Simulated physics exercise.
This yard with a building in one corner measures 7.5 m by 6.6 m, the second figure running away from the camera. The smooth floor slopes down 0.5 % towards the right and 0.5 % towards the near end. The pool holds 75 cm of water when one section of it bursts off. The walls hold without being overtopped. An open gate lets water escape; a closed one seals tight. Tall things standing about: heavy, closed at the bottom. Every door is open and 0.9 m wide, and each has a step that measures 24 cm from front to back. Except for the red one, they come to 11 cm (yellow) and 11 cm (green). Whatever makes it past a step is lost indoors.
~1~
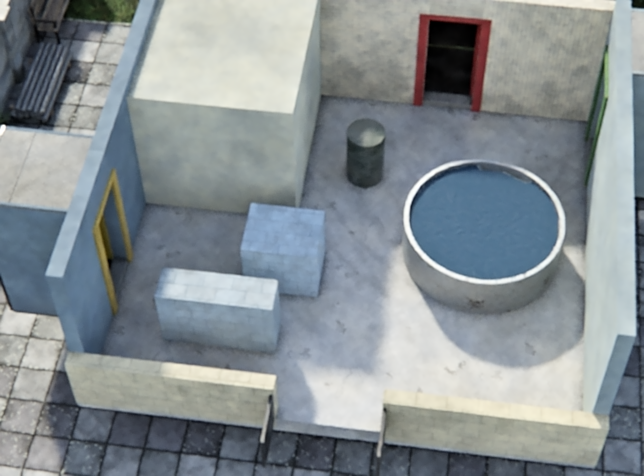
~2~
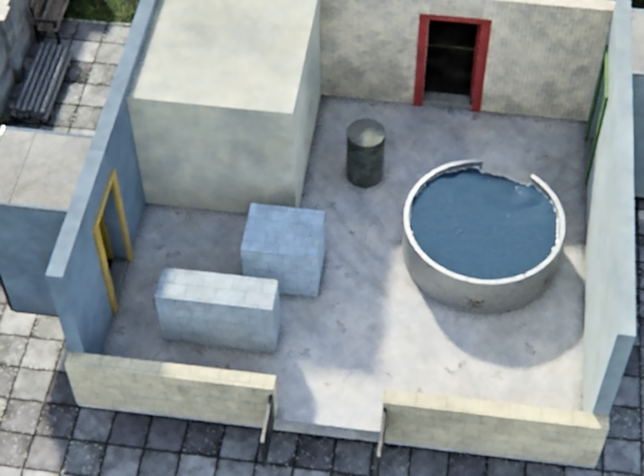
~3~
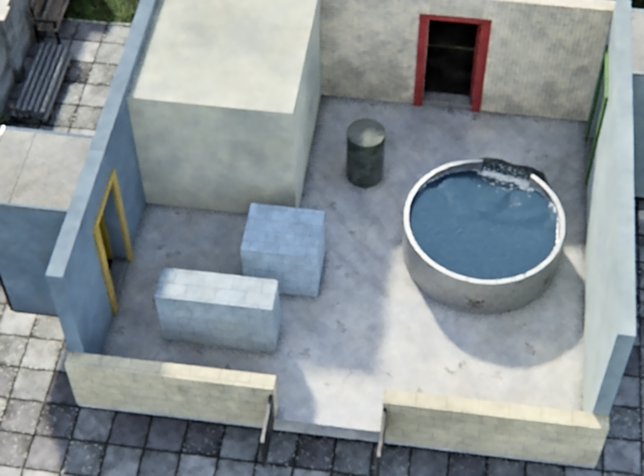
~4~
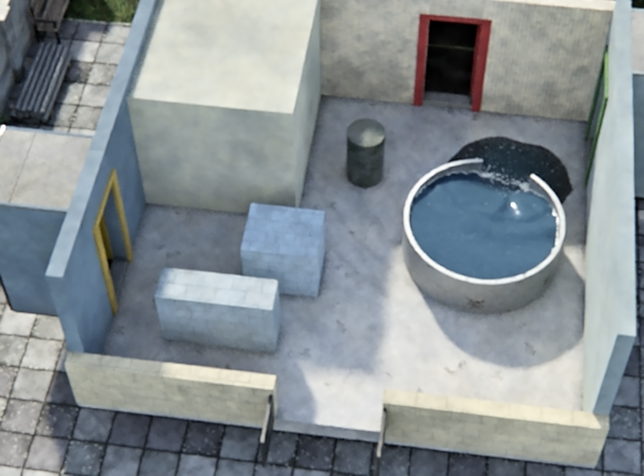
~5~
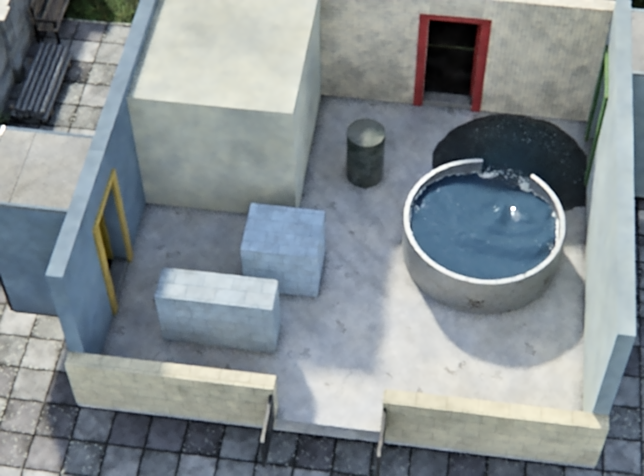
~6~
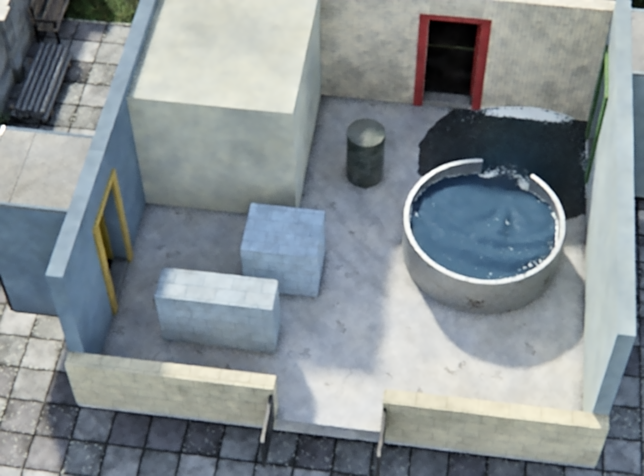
A round, pale-walled pool of blue water stands on the right of a grey walled yard, seen from high above by a still camera. A red doorway is in the back wall, a yellow one on the left, a green one on the right, with pale blocks and a dark cylinder between. The pool's far rim breaks open, and dark water pours out, spreading behind it to the right-hand wall.
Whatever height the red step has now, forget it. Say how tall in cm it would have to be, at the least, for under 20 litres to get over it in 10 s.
Some 19 cm would be enough.
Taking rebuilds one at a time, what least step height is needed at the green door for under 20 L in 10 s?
Green would need about 33 cm on its own.
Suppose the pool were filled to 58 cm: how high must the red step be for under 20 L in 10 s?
Step height: Approx. 13.5 cm.
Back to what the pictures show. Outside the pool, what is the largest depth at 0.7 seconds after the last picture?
Around 49 centimetres.
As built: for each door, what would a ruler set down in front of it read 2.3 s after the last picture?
Lab note, cm: Red 18; yellow 0; green 30.
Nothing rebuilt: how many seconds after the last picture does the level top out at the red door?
1.0 s.
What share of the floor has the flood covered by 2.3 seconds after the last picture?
25 %.
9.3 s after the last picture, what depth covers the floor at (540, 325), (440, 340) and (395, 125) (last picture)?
About 4, 5 and 12 cm.
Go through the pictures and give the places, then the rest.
In the first frame, the pool at (484, 222) is whole and still, 75 cm deep; the red door at (451, 68) is dry.
In the second frame, the gap is on the far side, the front 0.3 m out at a hidden place; the back of the pool holds 75 cm.
In the third frame, the gap is on the far side, the front 0.8 m out at (533, 172); the back of the pool holds 75 cm.
In the fourth frame, the gap is on the far side, the front 1.3 m out at (540, 150); the back of the pool holds 75 cm.
In the fifth frame, water pours out on the far side and has run 1.9 m, to (538, 123); about 5 cm deep outside, 75 cm at the back.
In the sixth frame, water pours out on the far side and has run 2.3 m, to (579, 122); about 5 cm deep outside, 74 cm at the back; the red door at (451, 68), 2.3 m from the gap, is still 0.2 m from the nearest water.
Then, 0.7 s after the last picture water covers 15 % of the floor, deepest (49 cm) near (552, 122); 21 cm at the red door, 5 litres in over its 11 cm step.
Then, 2.3 s after the last picture water covers 25 % of the floor, deepest (34 cm) near (582, 132); 18 cm at the red door, 61 litres in over its 11 cm step.
Then, 9.3 s after the last picture water covers 85 % of the floor, deepest (14 cm) near (581, 154); 8 cm at the red door, 104 litres in over its 11 cm step.
At the red door as built, the water peaked near 22 cm, 0.9 s after the last picture.
Run again over the same 10 s with other heights there, 33 litres in over 16.5 cm, 6 litres over 22.5 cm. The limit of 20 litres is kept from about 19 cm up.
